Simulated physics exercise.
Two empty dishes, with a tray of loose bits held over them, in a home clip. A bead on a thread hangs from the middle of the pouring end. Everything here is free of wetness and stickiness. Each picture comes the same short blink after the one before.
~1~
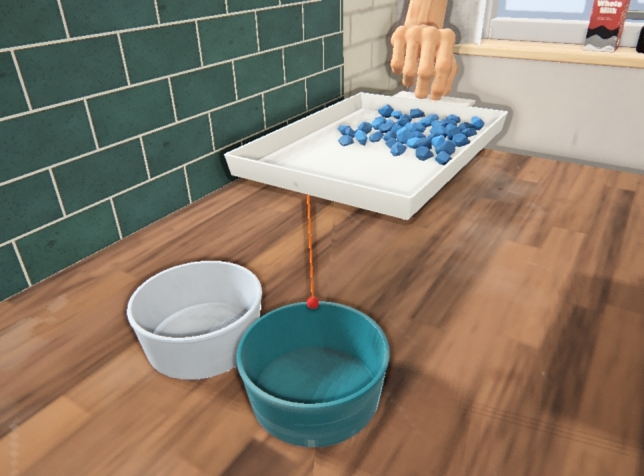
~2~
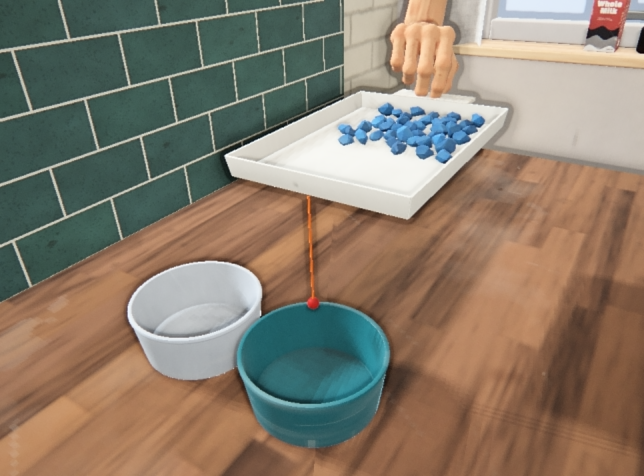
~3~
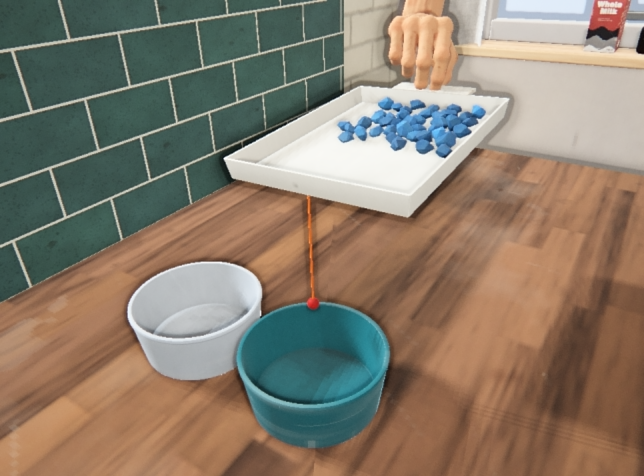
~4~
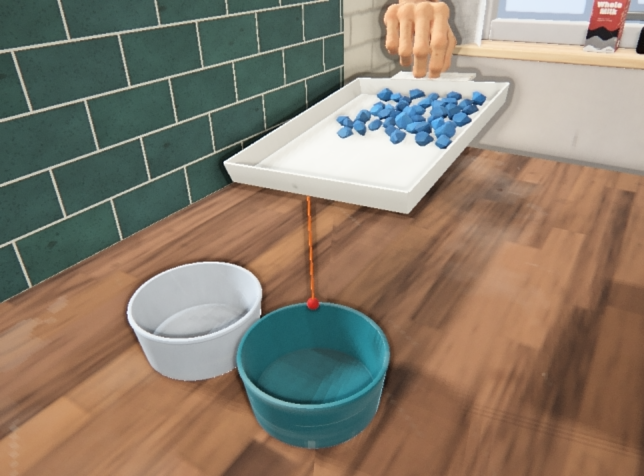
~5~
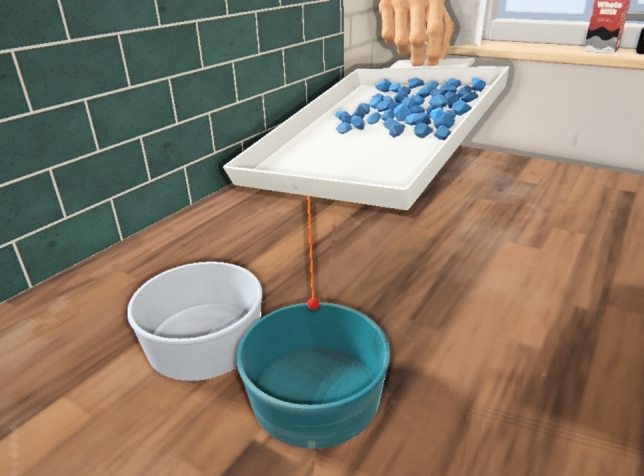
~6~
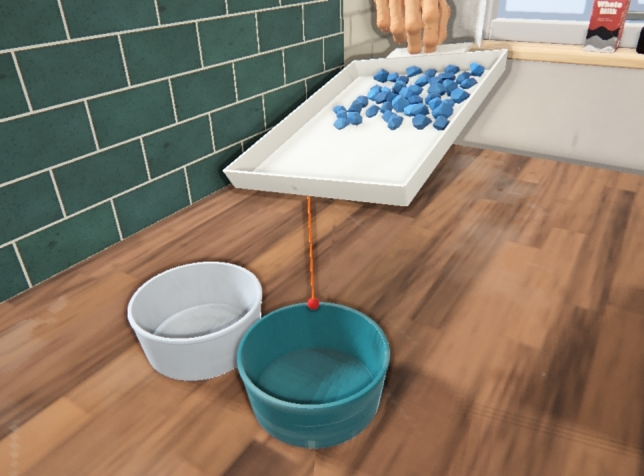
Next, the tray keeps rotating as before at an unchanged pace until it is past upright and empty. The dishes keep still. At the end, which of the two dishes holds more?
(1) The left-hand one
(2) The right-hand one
1.
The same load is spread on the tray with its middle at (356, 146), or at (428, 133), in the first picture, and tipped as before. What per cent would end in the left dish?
From the first start you get 70 in a hundred, from the second 60 in a hundred.
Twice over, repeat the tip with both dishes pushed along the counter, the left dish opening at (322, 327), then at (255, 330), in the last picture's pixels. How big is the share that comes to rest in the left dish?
That makes 0 per cent, followed by 50 per cent.
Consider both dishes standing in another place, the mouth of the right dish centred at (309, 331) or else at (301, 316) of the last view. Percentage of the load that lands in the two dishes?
You'd get about 60 per cent first and about 70 per cent second.
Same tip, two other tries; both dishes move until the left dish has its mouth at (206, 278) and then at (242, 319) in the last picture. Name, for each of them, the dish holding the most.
Answer, in order: The one to the left and the one to the left.
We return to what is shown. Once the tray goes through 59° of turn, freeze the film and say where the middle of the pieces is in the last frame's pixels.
The middle of the pieces sits at roughly (264, 164).
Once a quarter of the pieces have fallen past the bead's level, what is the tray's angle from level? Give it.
75° or so.
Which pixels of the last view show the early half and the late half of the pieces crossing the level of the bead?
It passes near (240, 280) first and then near (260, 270).
Soon, tray tipped steeply; most on the tray; a stray few in the left dish; a small part in the air.
A while on, tray tipped right over; about half on the tray; about half in the left dish; a stray few outside both; a small part in the air.
Towards the end, tray tipped past a quarter turn; a stray few in the right dish; most in the left dish; about a quarter outside both.
Finally, tray tipped past a quarter turn; a stray few in the right dish; most in the left dish; about a quarter outside both.
